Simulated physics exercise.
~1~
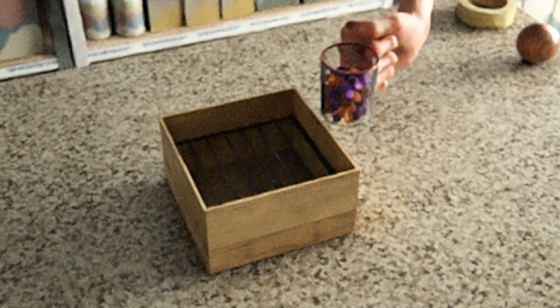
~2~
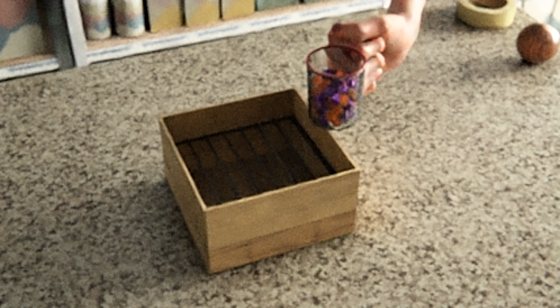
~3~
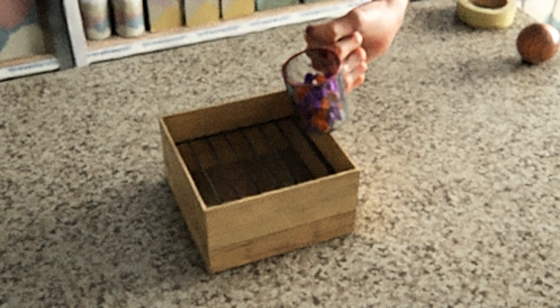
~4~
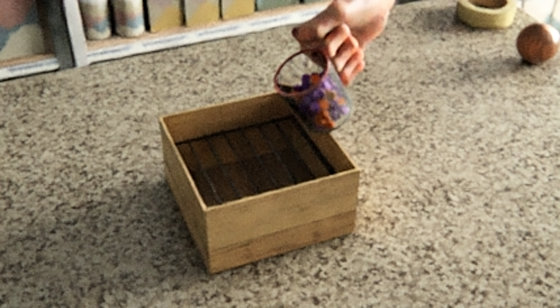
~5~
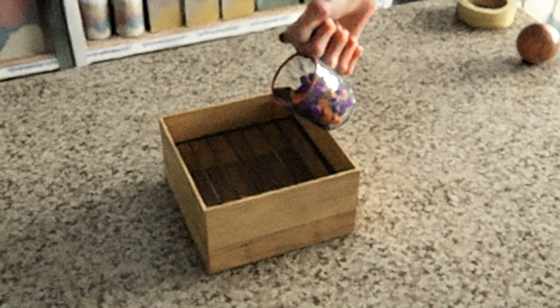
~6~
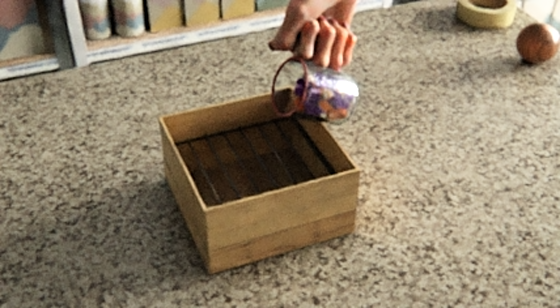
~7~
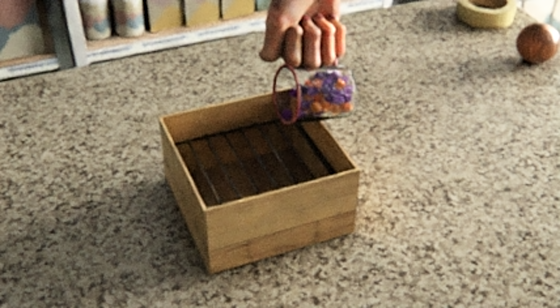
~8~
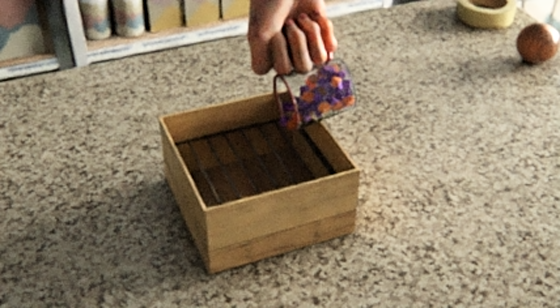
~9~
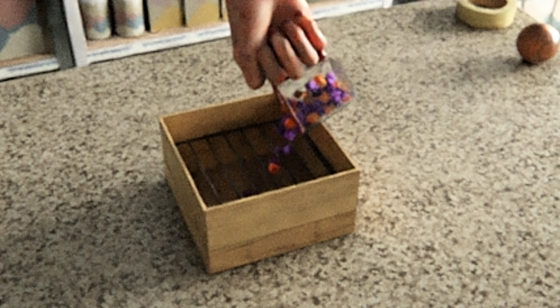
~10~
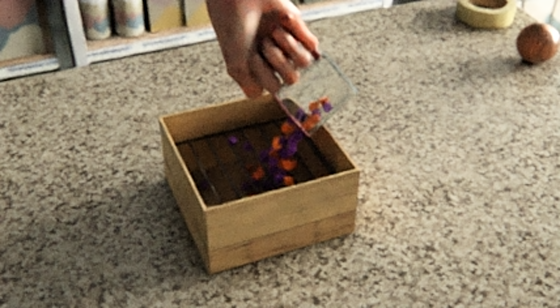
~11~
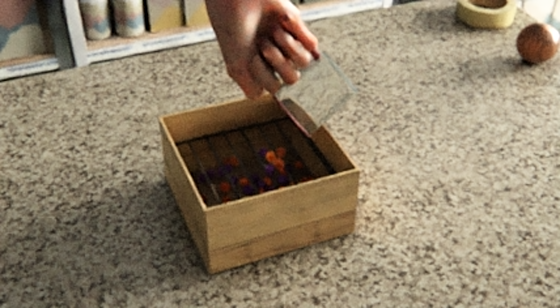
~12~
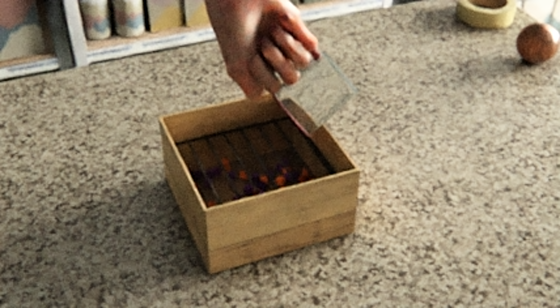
A hand carried a clear cup of mixed orange and purple bits left over a square wooden box on a speckled surface, then tipped it until everything tumbled out, and both colours dropped through the rack inside, leaving the cup empty.
